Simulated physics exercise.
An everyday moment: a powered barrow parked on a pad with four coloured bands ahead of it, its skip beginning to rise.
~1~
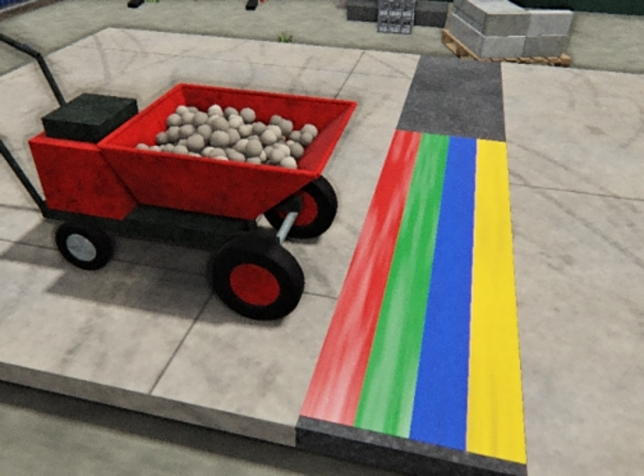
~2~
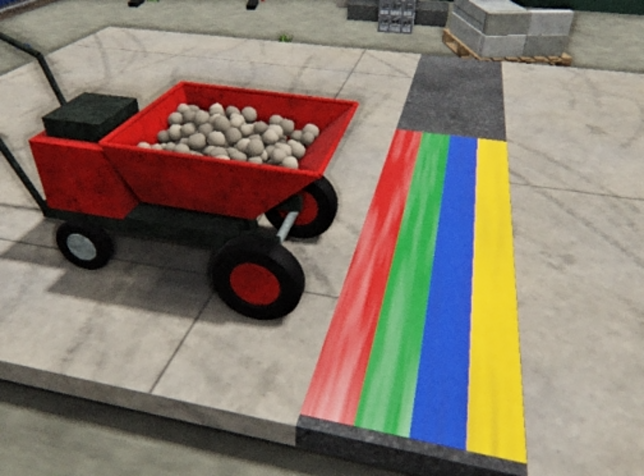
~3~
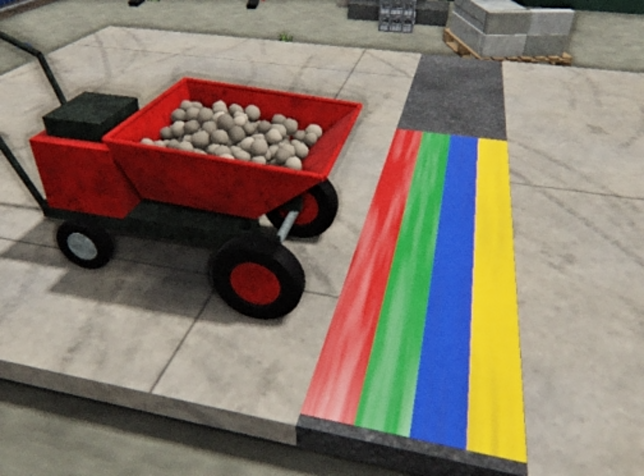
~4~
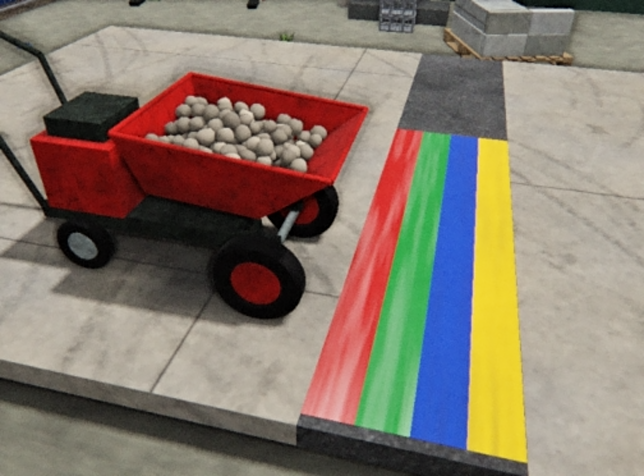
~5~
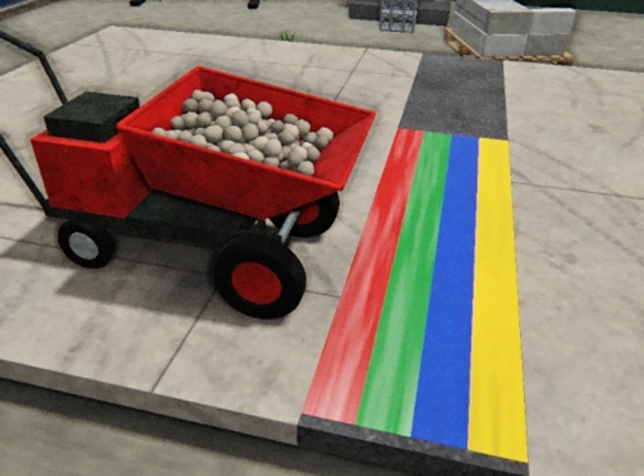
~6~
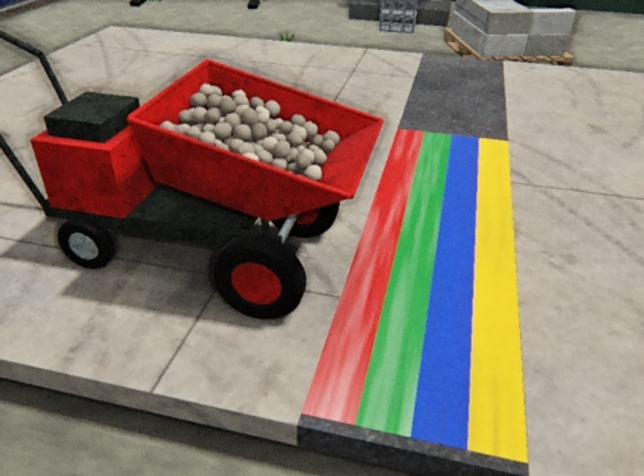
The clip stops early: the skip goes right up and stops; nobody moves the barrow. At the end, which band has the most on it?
Most lies over the blue band.
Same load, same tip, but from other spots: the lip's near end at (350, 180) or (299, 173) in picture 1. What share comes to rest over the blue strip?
Roughly 30 per cent, and 30 per cent.
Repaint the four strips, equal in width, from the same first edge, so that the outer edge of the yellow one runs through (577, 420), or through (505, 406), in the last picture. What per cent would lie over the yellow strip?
Roughly 10 per cent, and 30 per cent.
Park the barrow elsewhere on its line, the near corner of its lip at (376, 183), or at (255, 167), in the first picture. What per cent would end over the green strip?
Roughly 0 per cent, and 30 per cent.
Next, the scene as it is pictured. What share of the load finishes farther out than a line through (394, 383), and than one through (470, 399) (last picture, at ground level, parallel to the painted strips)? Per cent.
Roughly 90 per cent, and 40 per cent.
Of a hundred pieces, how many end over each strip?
Red strip near 0; green strip near 15; blue strip near 35; yellow strip near 25.
Shortly afterwards, skip tipped well over; the whole lot in the skip.
Next, skip tipped steeply; near two thirds in the skip; a little over the green strip; near a quarter over the blue strip; only a few over the yellow strip.
Some moments later, skip tipped right over; a little in the skip; a little over the green strip; near a third over the blue strip; near a quarter over the yellow strip; a little off the paint.
In the end, skip tipped right over; a little in the skip; none at all over the red strip; a little over the green strip; near a third over the blue strip; near a quarter over the yellow strip; a little off the paint.
